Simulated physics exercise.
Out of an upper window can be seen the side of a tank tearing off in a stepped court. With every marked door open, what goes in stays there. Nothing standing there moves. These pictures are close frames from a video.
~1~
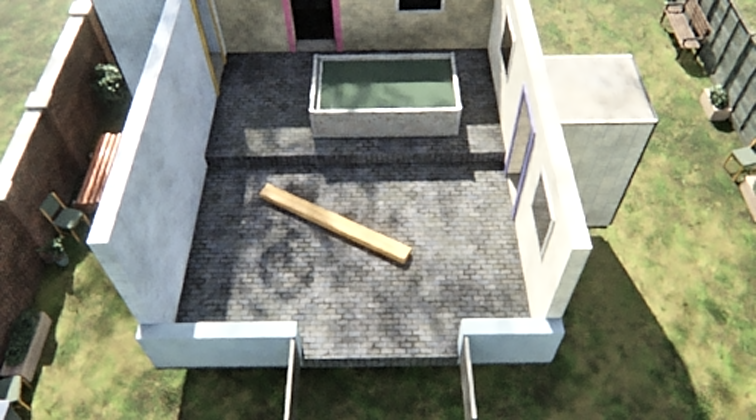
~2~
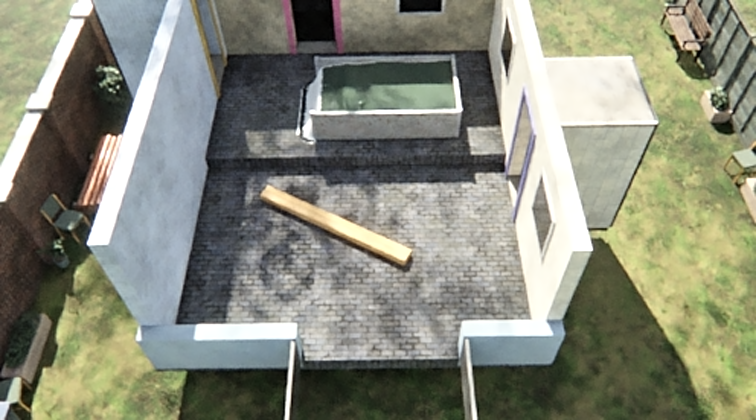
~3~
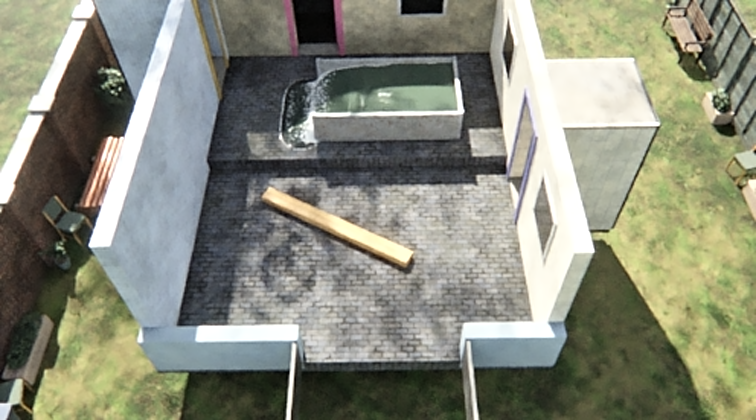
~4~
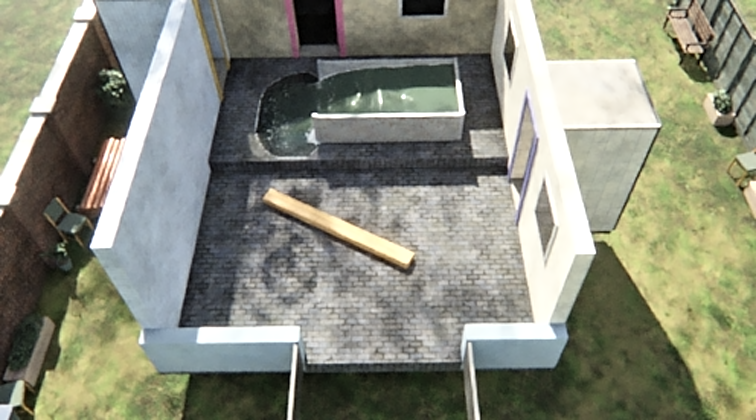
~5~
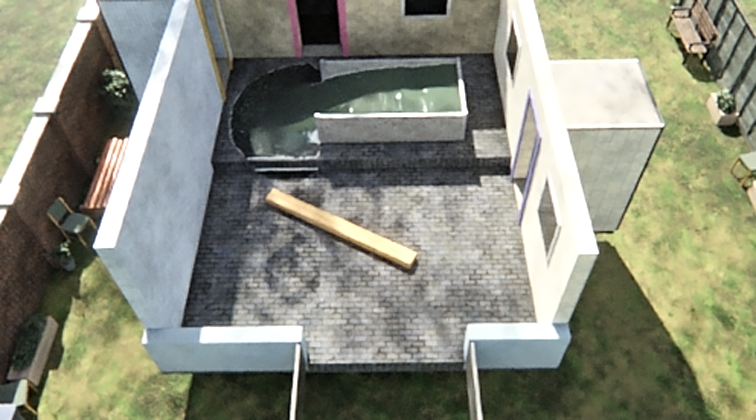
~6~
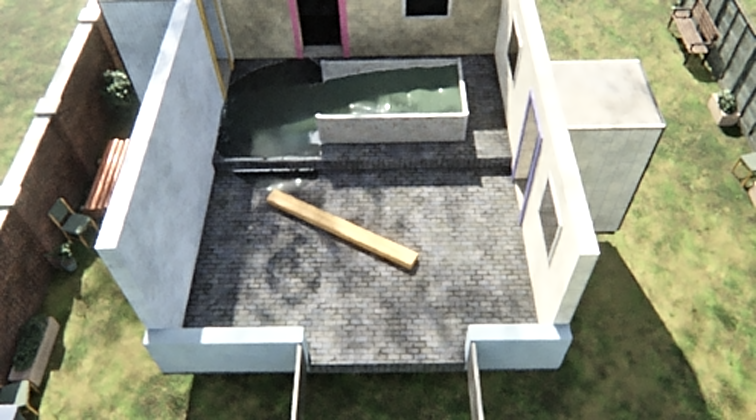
In this clip, a raised rectangular tank stands full in a walled, paved courtyard until its left side opens, and water pours out, spreading left across the upper level and then over the step edge near a wooden beam.
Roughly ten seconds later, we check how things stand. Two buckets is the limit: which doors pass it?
In order: Yellow door: Never tops two buckets; pink door: Never tops two buckets; blue door: Never tops two buckets.
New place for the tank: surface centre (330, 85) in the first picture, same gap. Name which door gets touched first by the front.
That would be the door marked yellow.
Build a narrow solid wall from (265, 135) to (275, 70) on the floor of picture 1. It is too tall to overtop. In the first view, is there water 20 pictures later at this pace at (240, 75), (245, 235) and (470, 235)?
The first spot is swamped, the second swamped, the third swamped.
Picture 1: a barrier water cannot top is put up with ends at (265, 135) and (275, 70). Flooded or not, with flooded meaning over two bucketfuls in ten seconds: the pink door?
Note: Pink door exceeds threshold.
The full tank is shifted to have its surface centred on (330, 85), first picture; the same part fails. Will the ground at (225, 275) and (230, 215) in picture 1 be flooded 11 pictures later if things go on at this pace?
Soaked, soaked.
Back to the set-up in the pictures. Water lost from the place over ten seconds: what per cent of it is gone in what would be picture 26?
Around 0 percent.
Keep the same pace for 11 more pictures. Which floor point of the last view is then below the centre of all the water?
The centre of mass sits at about (314, 119).
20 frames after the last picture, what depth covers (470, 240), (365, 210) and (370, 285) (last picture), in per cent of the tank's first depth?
About 0 per cent, then 0 per cent, then 0 per cent.
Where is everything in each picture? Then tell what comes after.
The first frame shows the open tank at (385, 85) is whole and still.
In the second frame, water pours out at (318, 103) and has run to (306, 139).
In the third frame, water pours out at (320, 106) and has run to (295, 145).
In the fourth frame, water pours out at (321, 108) and has run to (268, 147).
In the fifth frame, the front is at (237, 141), out from the gap at (324, 109).
In the sixth frame, the front is at (216, 144), out from the gap at (325, 109).
A moment on, water covers 20 % of the floor; the yellow door wet at the sill, nothing in, the pink door not reached, the blue door not reached.
Next, water covers 25 % of the floor; the yellow door wet at the sill, nothing in, the pink door wet at the sill, nothing in, the blue door not reached.
Then, water covers 45 % of the floor; the yellow door under two buckets in, the pink door wet at the sill, nothing in, the blue door not reached.
Later, water covers 75 % of the floor; the yellow door under two buckets in, the pink door under two buckets in, the blue door not reached.
In the end, water covers 90 % of the floor; the yellow door under two buckets in, the pink door under two buckets in, the blue door wet at the sill, nothing in.
